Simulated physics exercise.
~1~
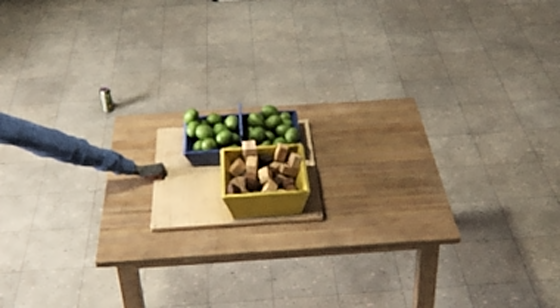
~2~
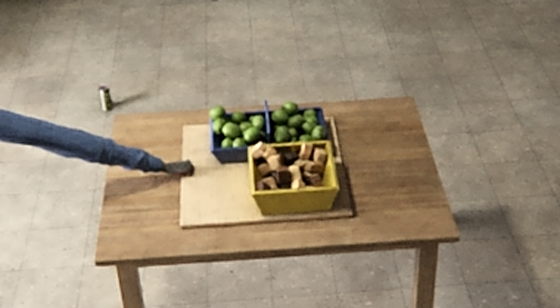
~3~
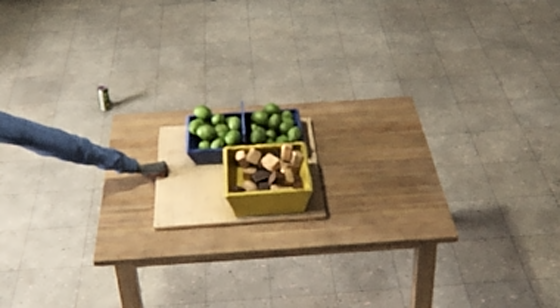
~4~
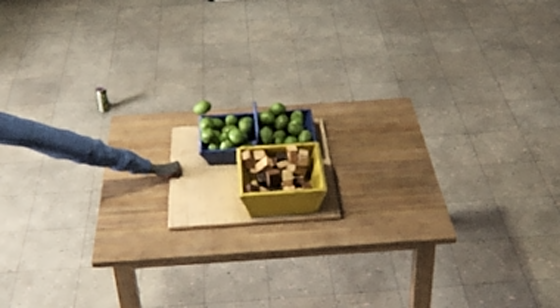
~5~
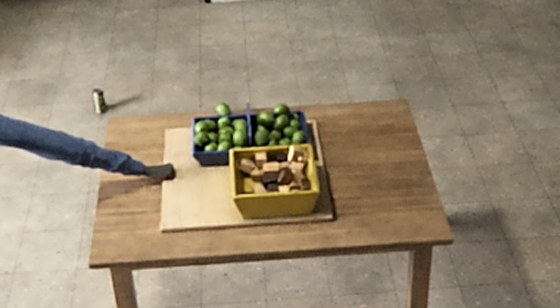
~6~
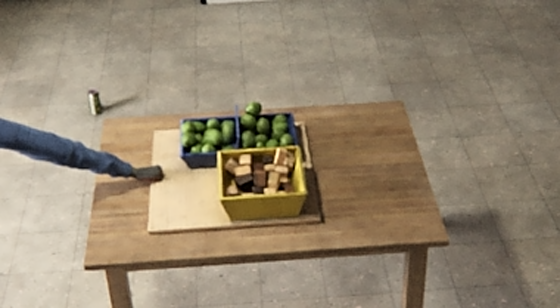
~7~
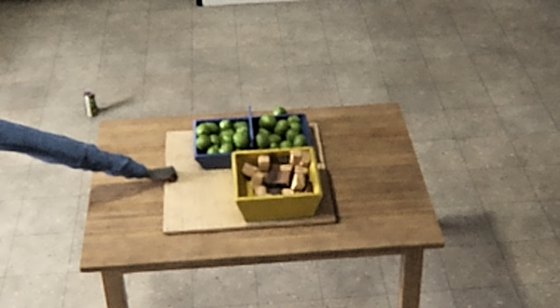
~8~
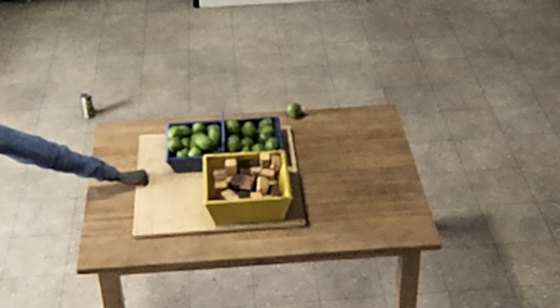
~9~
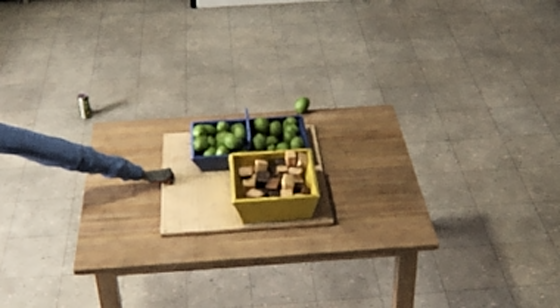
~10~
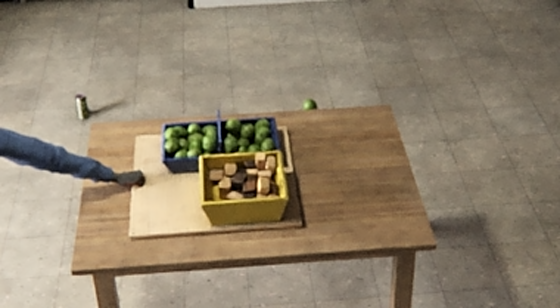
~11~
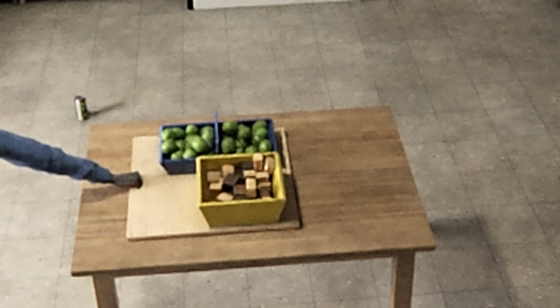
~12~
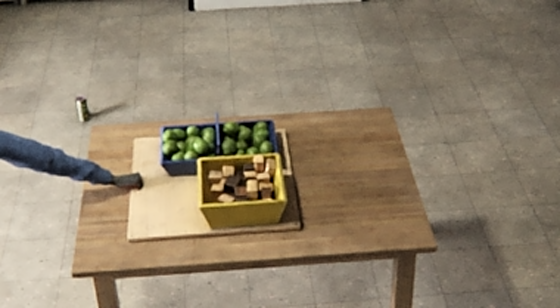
An arm shakes a board holding limes and wooden blocks, spilling limes, then stops.
